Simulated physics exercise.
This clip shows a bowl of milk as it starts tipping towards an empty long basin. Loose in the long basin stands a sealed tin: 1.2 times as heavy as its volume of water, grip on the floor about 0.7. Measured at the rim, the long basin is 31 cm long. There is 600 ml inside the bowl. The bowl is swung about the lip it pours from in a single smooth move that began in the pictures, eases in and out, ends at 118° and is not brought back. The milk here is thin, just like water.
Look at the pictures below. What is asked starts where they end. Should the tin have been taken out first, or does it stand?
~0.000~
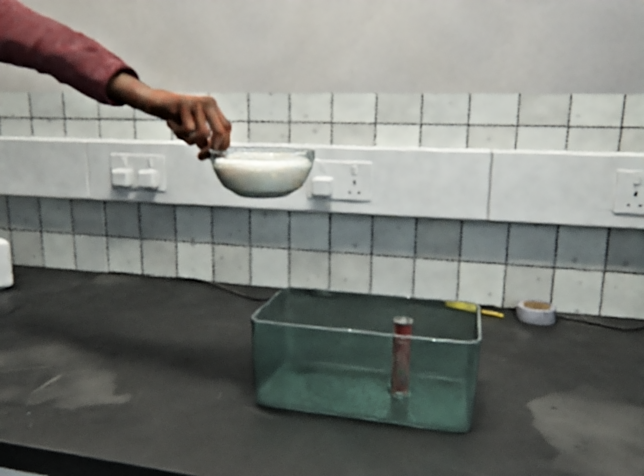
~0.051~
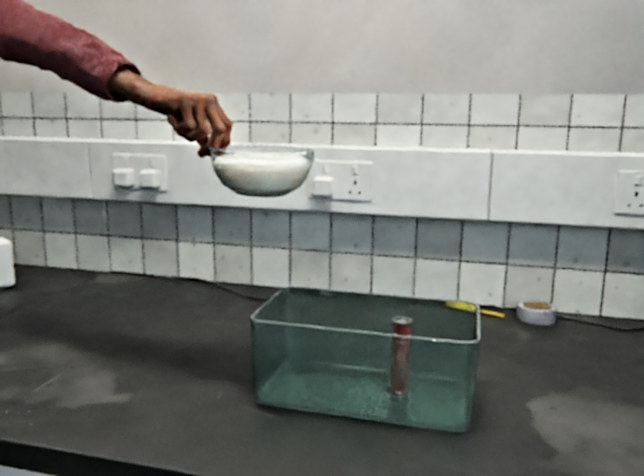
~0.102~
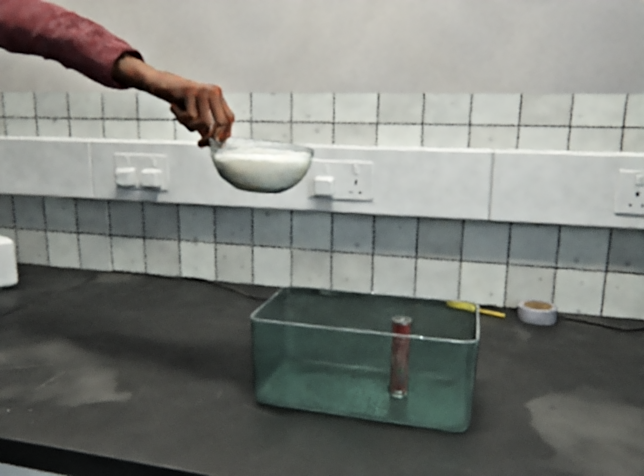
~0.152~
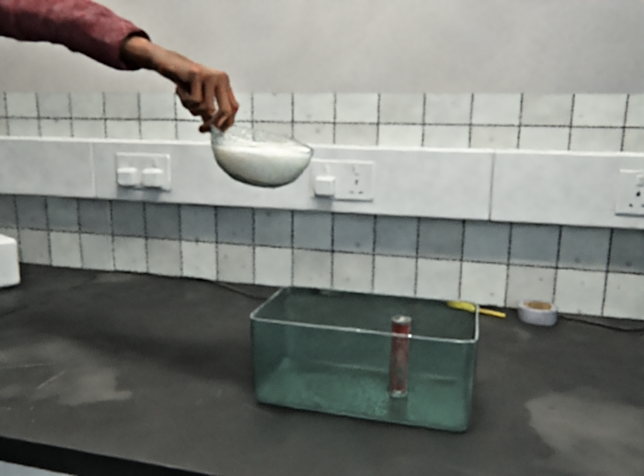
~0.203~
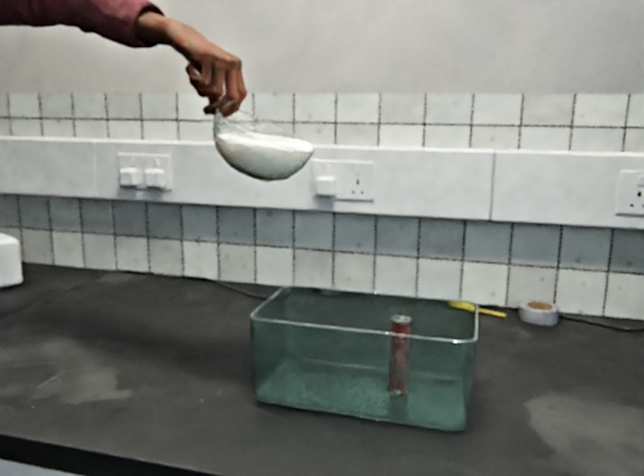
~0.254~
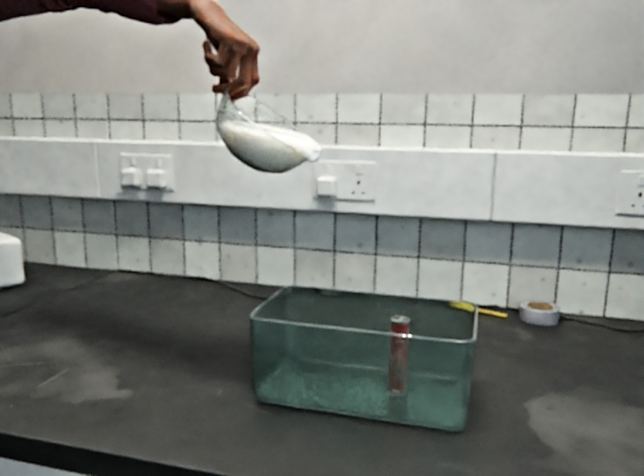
Looks like it can take it.
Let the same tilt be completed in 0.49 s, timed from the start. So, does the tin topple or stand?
It stays steady, then.
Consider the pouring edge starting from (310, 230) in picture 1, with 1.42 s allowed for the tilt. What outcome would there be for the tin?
Result: Tin upright.
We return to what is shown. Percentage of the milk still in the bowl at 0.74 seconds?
Around 0 percent of it.
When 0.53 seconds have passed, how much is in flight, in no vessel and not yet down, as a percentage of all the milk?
Around 80 percent.
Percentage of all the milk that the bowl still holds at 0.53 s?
About 10 percent.
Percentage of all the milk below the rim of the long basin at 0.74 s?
Some 94 per cent.
By 0.53 s the tilt is 105° and 10 per cent is still to pour; the tin stands where it began.
By 0.74 s the tilt is 118° and 0 per cent is still to pour; the tin stands where it began.
By 0.95 s the tilt is 118° and 0 per cent is still to pour; the tin stands where it began.
By 1.18 s the tilt is 118° and 0 per cent is still to pour; the tin stands where it began.
At rest the tin stands where it began.
